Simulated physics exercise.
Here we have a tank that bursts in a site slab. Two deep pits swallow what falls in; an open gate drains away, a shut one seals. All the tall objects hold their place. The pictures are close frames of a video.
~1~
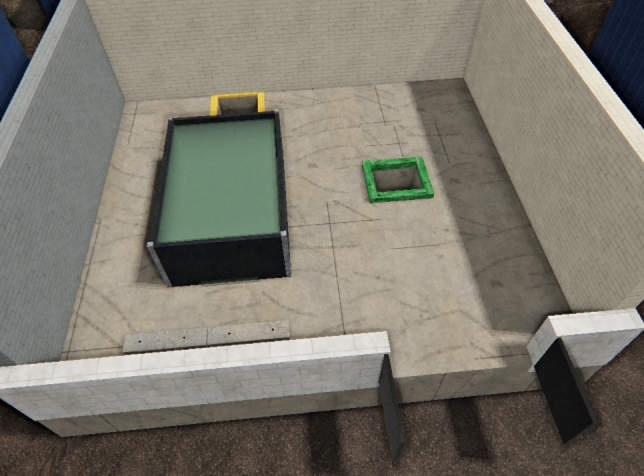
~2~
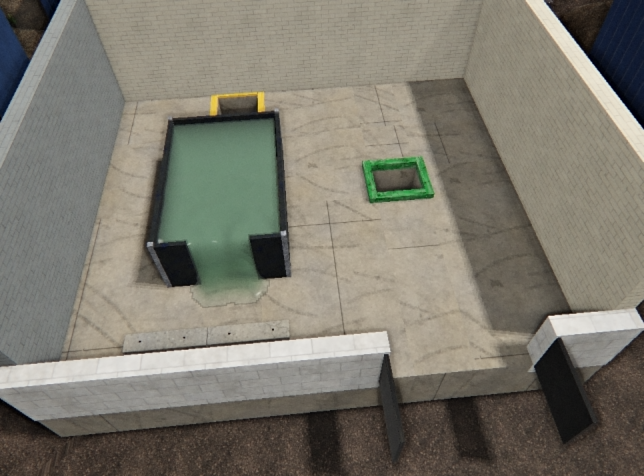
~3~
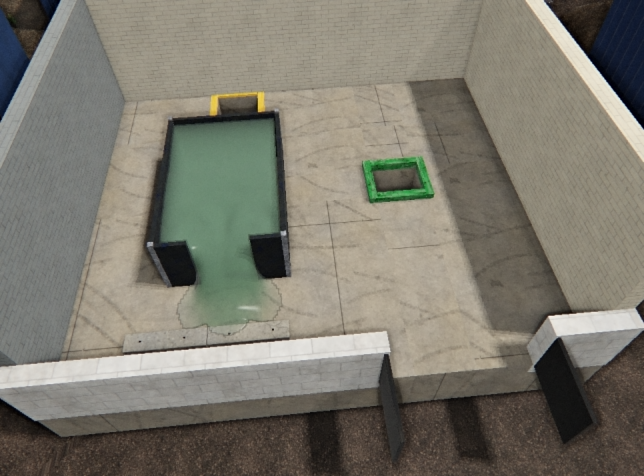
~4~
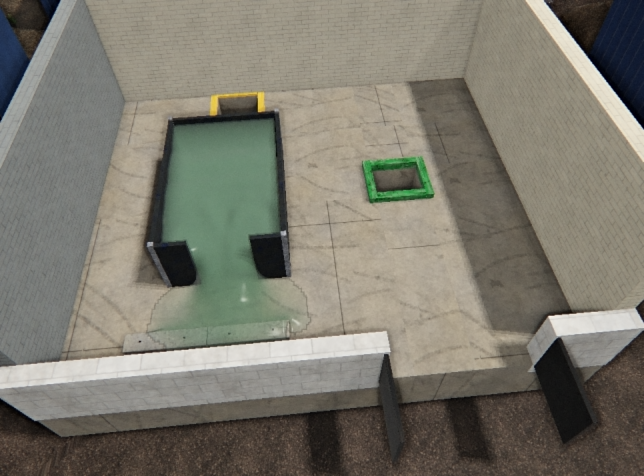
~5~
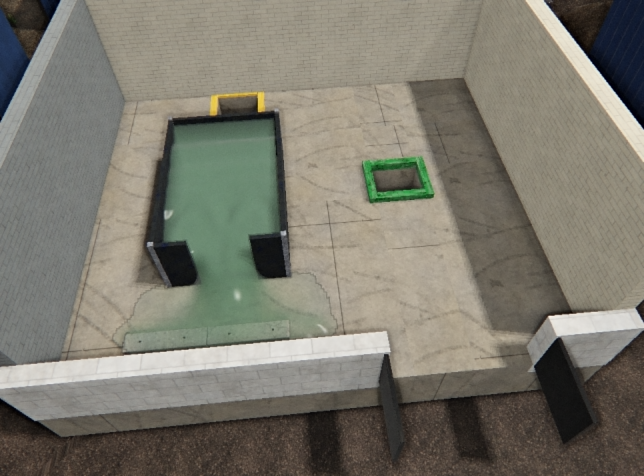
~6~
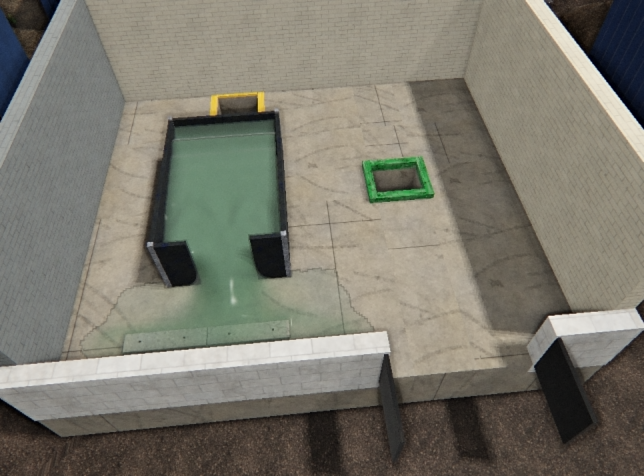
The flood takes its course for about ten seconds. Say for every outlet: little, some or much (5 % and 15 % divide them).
In the end: The gate takes between 5 and 15 %; the yellow pit takes more than 15 %; the green pit takes less than 5 %.
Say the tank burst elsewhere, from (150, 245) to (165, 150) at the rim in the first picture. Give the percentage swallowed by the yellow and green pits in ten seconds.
Parts in a hundred: Yellow 35, green 0.
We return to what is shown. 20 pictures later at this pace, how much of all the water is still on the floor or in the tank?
Close to 98 %.
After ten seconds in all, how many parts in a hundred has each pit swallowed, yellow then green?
In turn 22 and 0 per cent.
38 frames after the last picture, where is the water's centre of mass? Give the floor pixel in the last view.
Near (263, 219).
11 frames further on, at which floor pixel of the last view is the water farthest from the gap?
I would point to (575, 341).
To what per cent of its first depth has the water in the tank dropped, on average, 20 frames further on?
Roughly 44 per cent.
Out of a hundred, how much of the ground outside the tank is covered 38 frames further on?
About 75 per cent.
A moment on, water covers 20 % of the floor; the gate 0 %, the yellow pit 0 %, the green pit 0 %.
Next, water covers 35 % of the floor; the gate 1 %, the yellow pit 0 %, the green pit 0 %.
Then, water covers 60 % of the floor; the gate 3 %, the yellow pit 0 %, the green pit 0 %.
Later, water covers 75 % of the floor; the gate 5 %, the yellow pit 6 %, the green pit 0 %.
In the end, water covers 95 % of the floor; the gate 9 %, the yellow pit 22 %, the green pit 0 %.
